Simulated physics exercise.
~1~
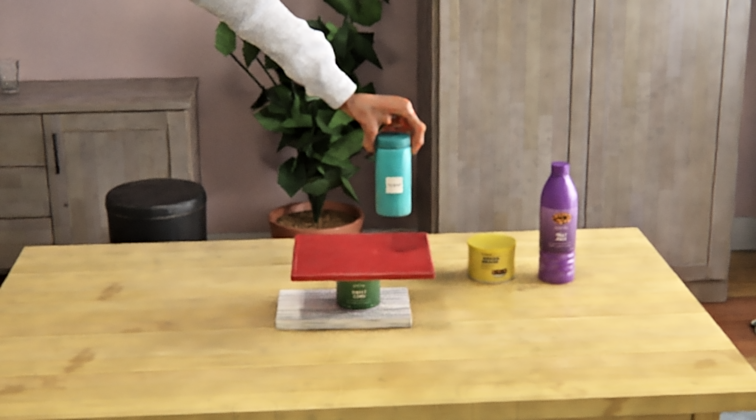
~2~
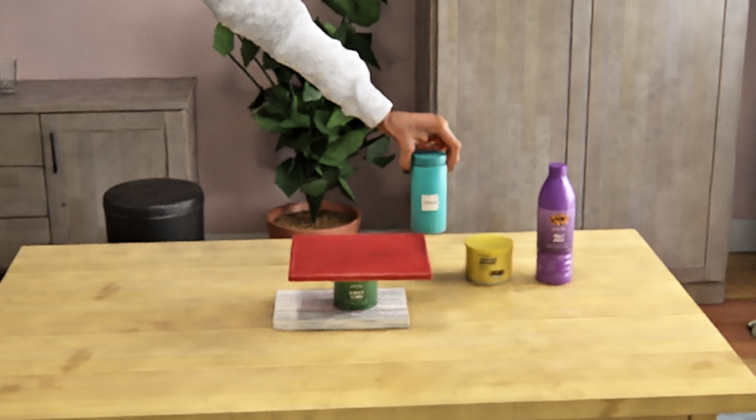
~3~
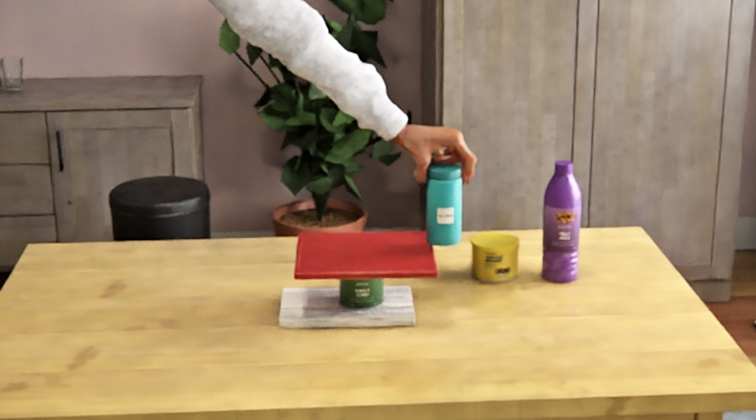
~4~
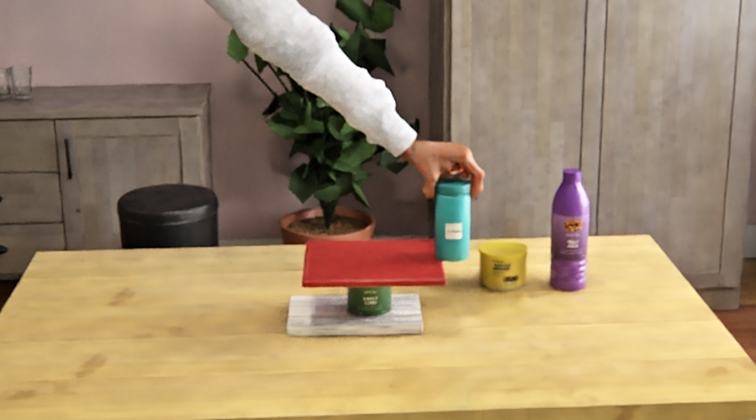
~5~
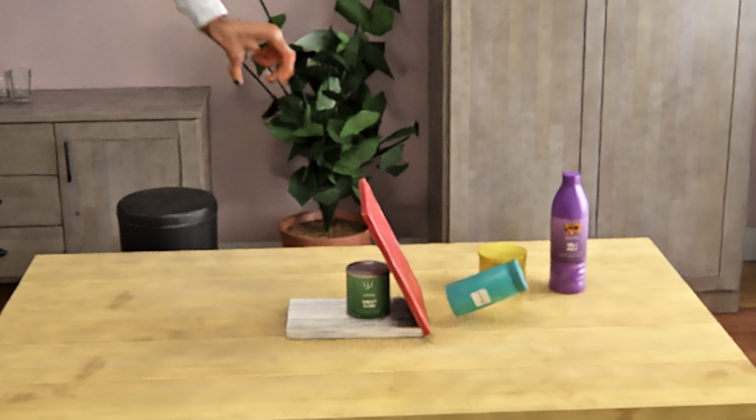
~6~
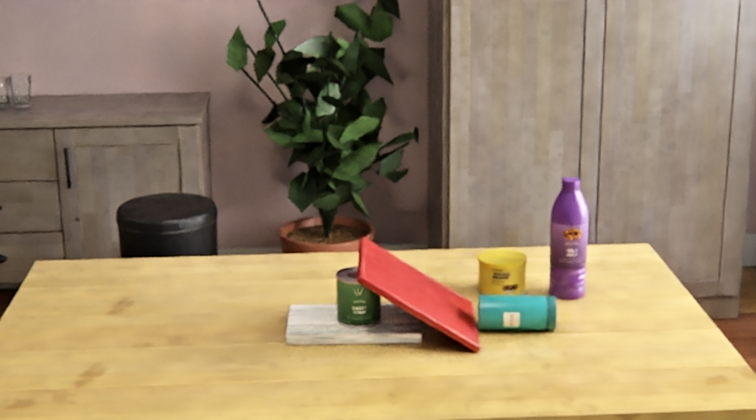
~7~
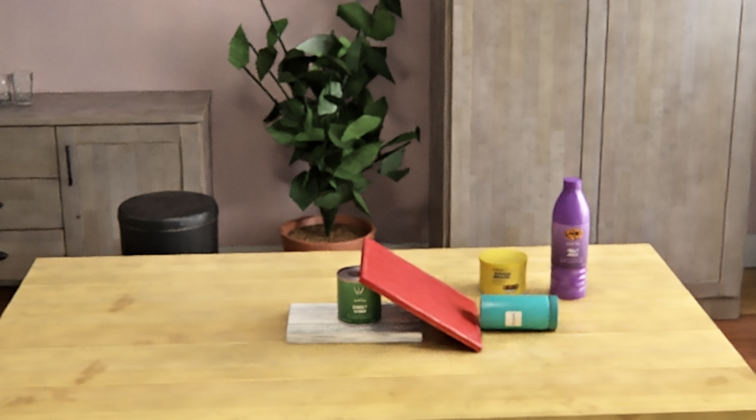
A turquoise jar hangs from a hand reaching in from the upper left, over a pale wooden table seen from the front by a slightly swaying camera. Below it, a red tray lies across a green pot on a whitish board, with a yellow tub and a purple bottle to the right. The hand carries the jar rightward and lowers it at the tray's right edge. As the hand lets go and withdraws, the tray tips steeply and the jar topples right. The tray settles leaning against the pot, the jar lying beside it, while the tub and bottle stay standing.
